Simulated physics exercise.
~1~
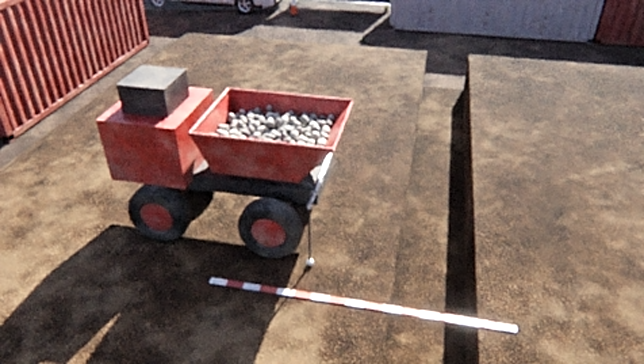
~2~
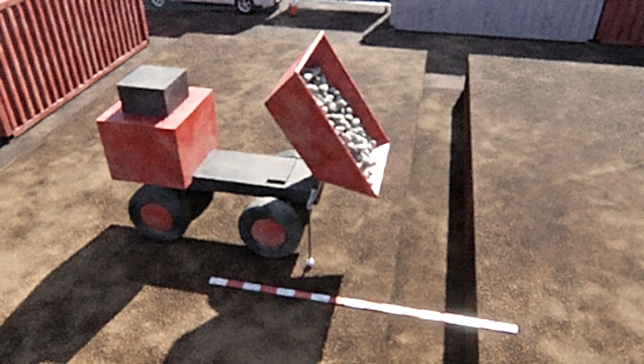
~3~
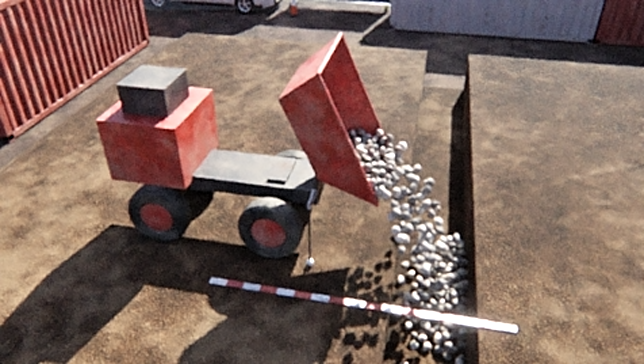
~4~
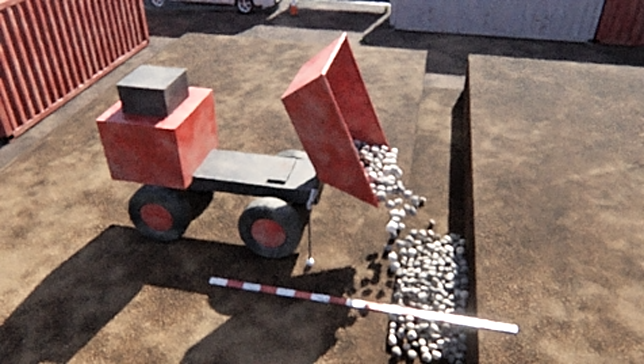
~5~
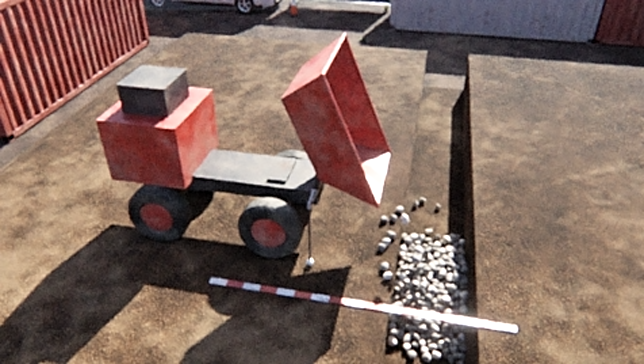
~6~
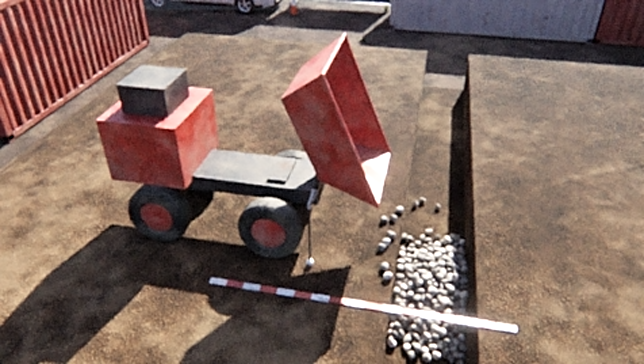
A red dumper with thick black tires stands on brown dirt, its skip level and heaped with pale, rounded stones, facing a dark trench on the right. The skip tilts steeply toward the trench while the stones still sit inside it. It tips a little further, and the stones pour over its lower edge, tumbling down past a red and white striped pole. The stream thins as a pale heap builds in the trench. At the end, the skip stays raised and empty, with a few stray stones lying short of the heap.
